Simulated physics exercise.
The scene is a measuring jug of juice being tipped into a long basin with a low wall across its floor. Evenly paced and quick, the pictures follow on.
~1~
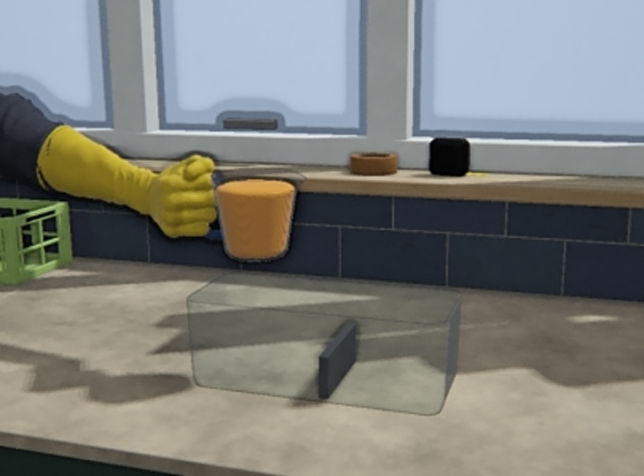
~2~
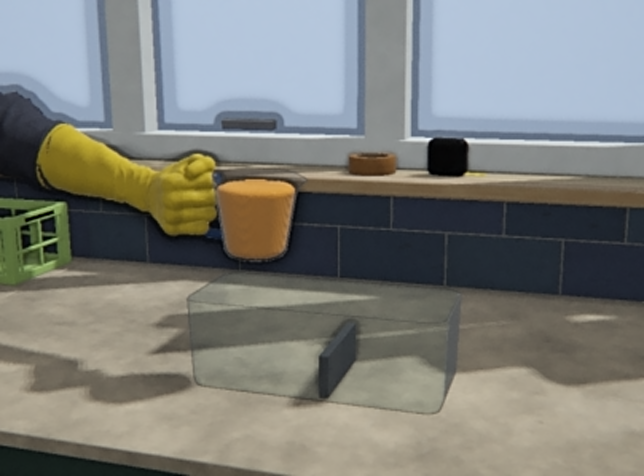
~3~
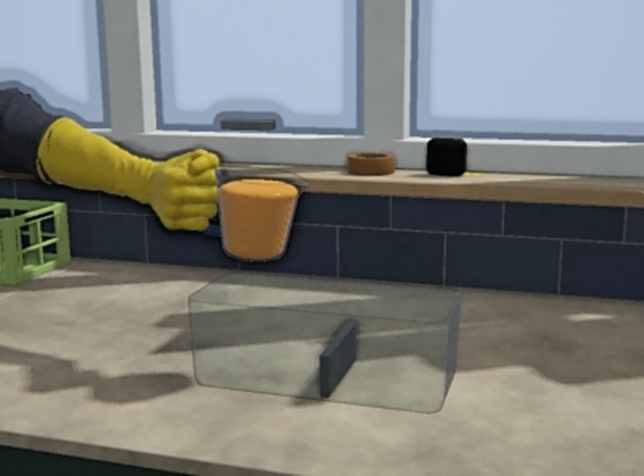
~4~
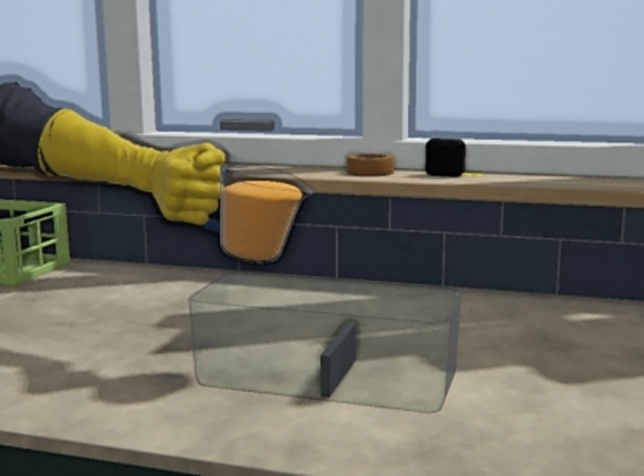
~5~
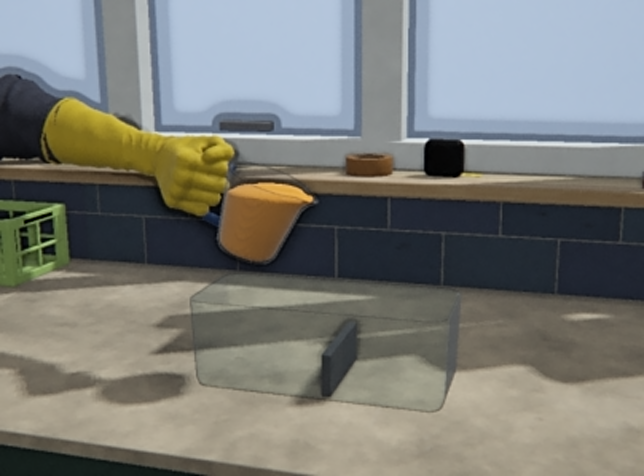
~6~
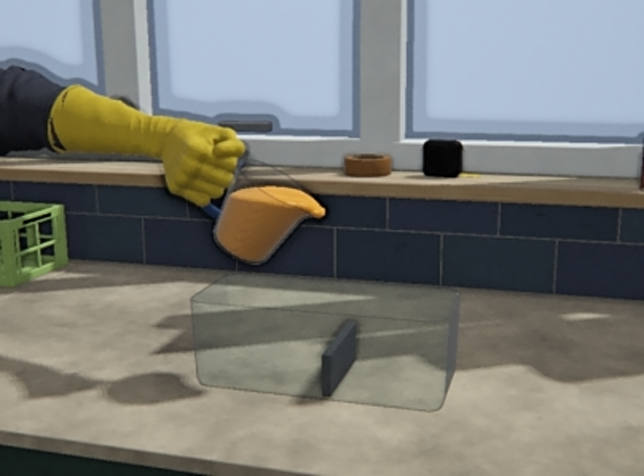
At the start, a yellow-gloved hand holds a jug of orange juice upright above a clear, empty basin with a low dark wall across its floor. The hand then tilts the jug to the right, slowly at first and then more steeply, and the juice reaches the pouring edge and just begins to bulge over it.
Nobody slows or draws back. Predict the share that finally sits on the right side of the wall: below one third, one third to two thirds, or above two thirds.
The quantity right of the wall will come in at one third to two thirds.
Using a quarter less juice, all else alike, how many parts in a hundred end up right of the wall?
Roughly 30 in a hundred.
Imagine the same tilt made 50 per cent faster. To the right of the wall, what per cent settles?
Roughly 35 %.
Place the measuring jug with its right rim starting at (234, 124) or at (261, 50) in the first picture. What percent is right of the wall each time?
About 5 % the first time, about 20 % the second.
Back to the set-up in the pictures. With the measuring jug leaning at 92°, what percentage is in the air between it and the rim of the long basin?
It's about 20 per cent.
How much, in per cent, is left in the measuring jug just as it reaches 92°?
Near 45 percent is still in there.
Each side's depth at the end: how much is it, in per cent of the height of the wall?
On the left roughly 20, on the right roughly 30.
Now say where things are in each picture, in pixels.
Tilt 0°; pouring edge (306, 178); surface from (221, 185) to (295, 189); the long basin's rim runs from (206, 287) to (455, 309); the wall's top is at (338, 340), in the first frame.
Tilt 1°; pouring edge (307, 180); surface from (222, 184) to (296, 189), in the second frame.
Tilt 6°; pouring edge (310, 184); surface from (225, 184) to (298, 190), in the third frame.
Tilt 12°; pouring edge (314, 192); surface from (228, 186) to (302, 193), in the fourth frame.
Tilt 21°; pouring edge (318, 202); surface from (231, 189) to (312, 196), in the fifth frame.
Tilt 32°; pouring edge (320, 215); surface from (230, 200) to (312, 205); 2 per cent is over the edge, in the sixth frame.
A moment on, the measuring jug is tipped on its side and 43 per cent is still to pour, 5 is left of the wall and 32 right of it.
Next, the measuring jug is tipped right over and 4 per cent is still to pour, 44 is left of the wall and 49 right of it.
Then the measuring jug is tipped right over and 0 per cent is still to pour, 50 is left of the wall and 49 right of it.
Later the measuring jug is tipped right over and 0 per cent is still to pour, 50 is left of the wall and 49 right of it.
At rest 50 per cent lies left of the wall, 49 right of it and 0 outside.
